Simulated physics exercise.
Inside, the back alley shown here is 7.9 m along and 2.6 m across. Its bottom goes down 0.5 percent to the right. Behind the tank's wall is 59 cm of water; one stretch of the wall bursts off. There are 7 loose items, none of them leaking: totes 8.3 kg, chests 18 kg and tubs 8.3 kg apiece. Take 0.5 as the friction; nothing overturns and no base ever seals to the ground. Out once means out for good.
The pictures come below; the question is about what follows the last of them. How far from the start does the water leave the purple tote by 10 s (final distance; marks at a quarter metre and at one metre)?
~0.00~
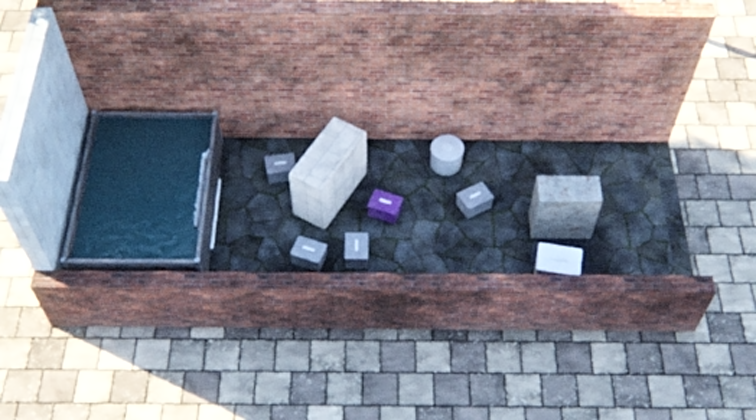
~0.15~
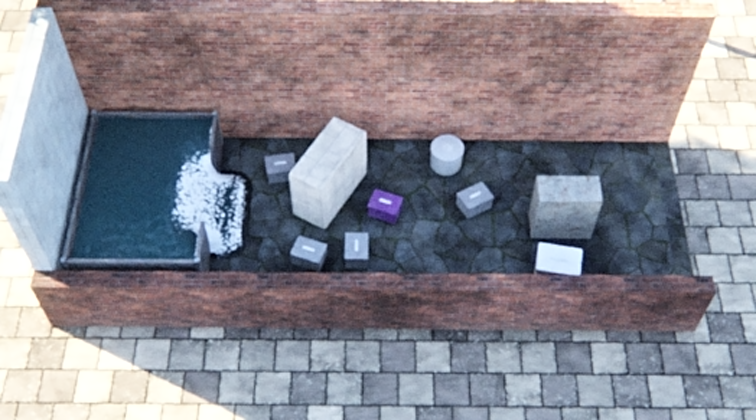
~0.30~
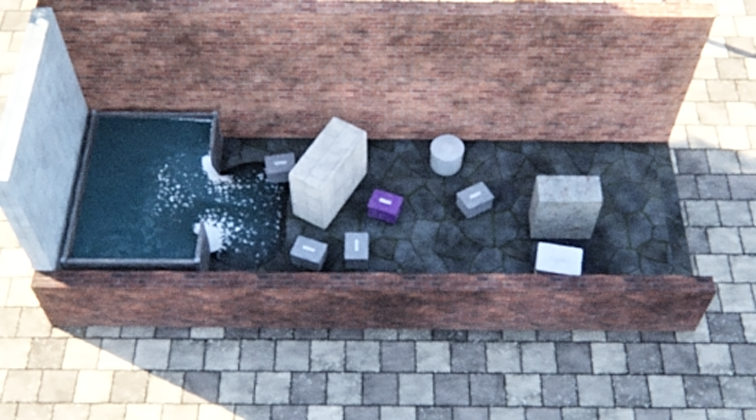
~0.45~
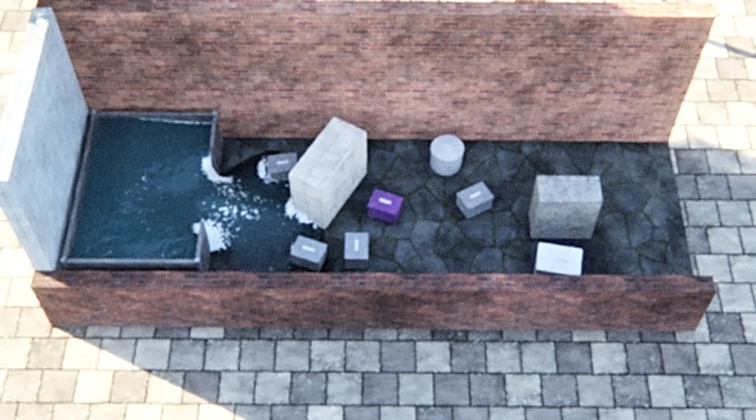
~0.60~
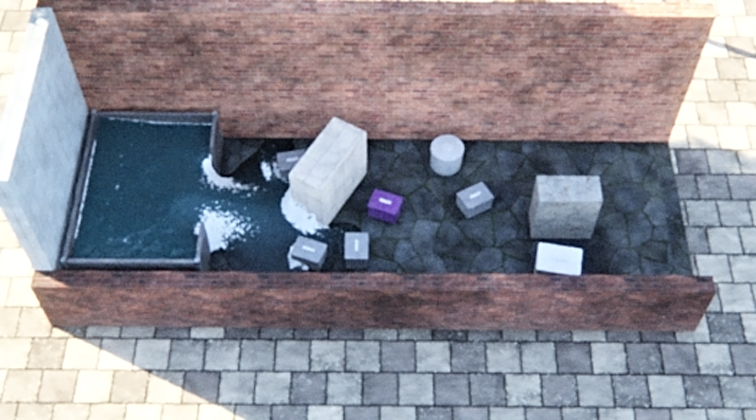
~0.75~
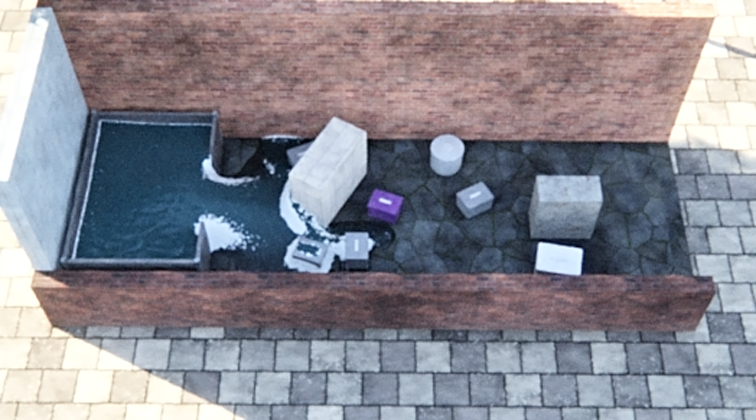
Purple tote holds its place.
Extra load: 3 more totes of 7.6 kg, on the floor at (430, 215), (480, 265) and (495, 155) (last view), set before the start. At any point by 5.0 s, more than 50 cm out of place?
Order kept: Not that far; too far; too far.
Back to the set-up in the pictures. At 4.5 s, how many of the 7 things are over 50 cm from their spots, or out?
I count 6.
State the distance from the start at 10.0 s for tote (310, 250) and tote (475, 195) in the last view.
The first one: Gone out. The second one: 150 cm.
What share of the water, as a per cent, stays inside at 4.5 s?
Somewhere near 88 percent, give or take.
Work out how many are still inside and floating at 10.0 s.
At that instant the tally stands at 0.
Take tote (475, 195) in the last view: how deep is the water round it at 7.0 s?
About 4 cm.
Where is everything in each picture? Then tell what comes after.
The first frame shows the purple tote at (385, 202) rests on the ground; 3.6 m2 under water; 0 of 7 have shifted.
The second frame shows the purple tote at (385, 202) rests on the ground; 4.2 m2 under water; 0 of 7 have shifted.
The third frame shows the purple tote at (385, 202) rests on the ground; 5.0 m2 under water; 0 of 7 have shifted.
The fourth frame shows the purple tote at (385, 202) rests on the ground; 5.6 m2 under water; 0 of 7 have shifted.
The fifth frame shows the purple tote at (385, 202) rests on the ground; water covers 6.2 m2; 1 of 7 have shifted.
The sixth frame shows the purple tote at (385, 202), on the bottom; water covers 6.9 m2; 1 of 7 have shifted.
After 2.0 s the purple tote is near (385, 202), 0.0 m from its start, aground; 0 of 7 are out; 1 afloat.
After 4.5 s the purple tote is near (385, 202), 0.0 m from its start, aground; 3 of 7 are out; 1 afloat.
After 7.0 s the purple tote is near (385, 202), 0.0 m from its start, aground; 5 of 7 are out; 0 afloat.
After 10.0 s the purple tote is near (385, 202), 0.0 m from its start, aground; 5 of 7 are out; 0 afloat.
